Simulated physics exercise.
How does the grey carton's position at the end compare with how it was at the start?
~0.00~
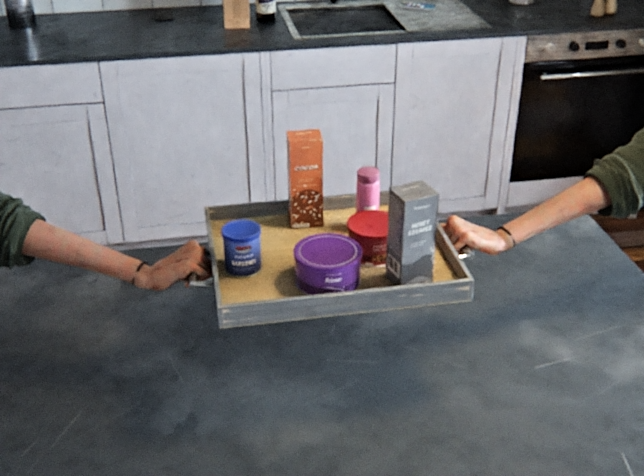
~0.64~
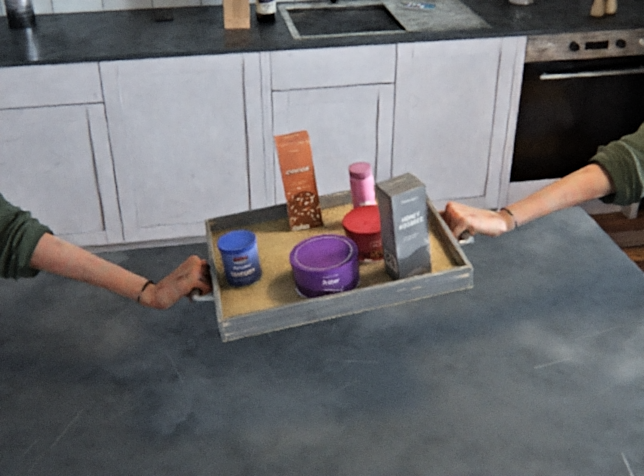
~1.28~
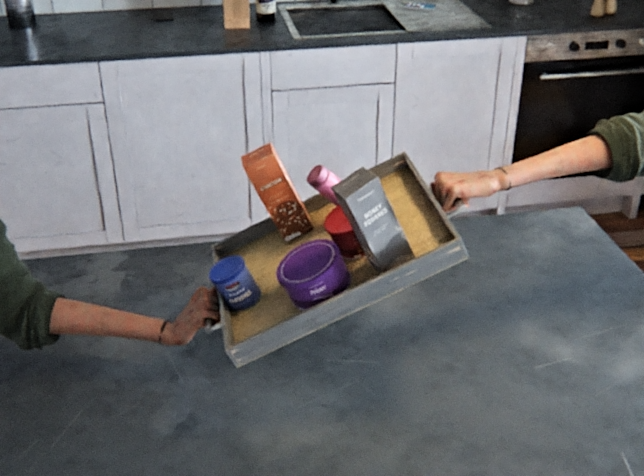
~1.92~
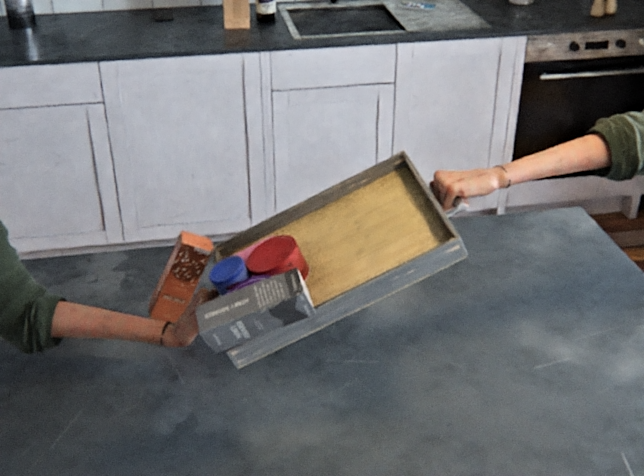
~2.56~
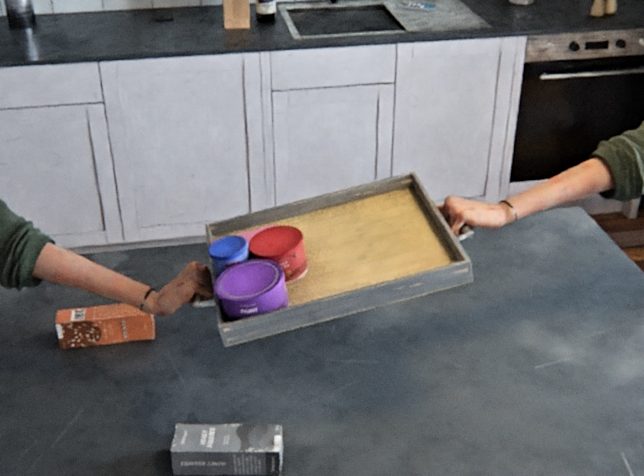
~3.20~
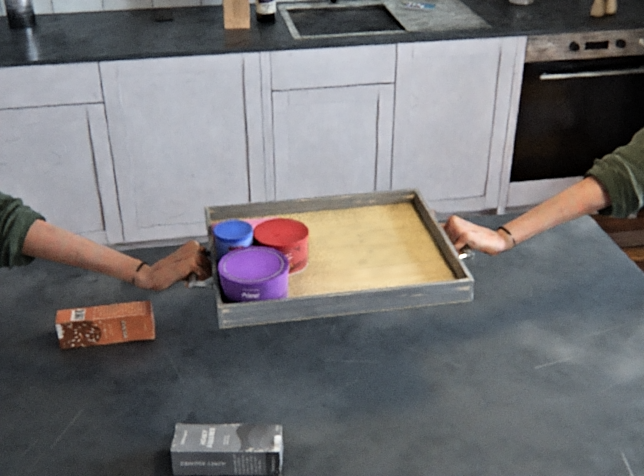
At the start the grey carton stands upright on the tray. At the end it lies on its side on the dark table in front of the tray.
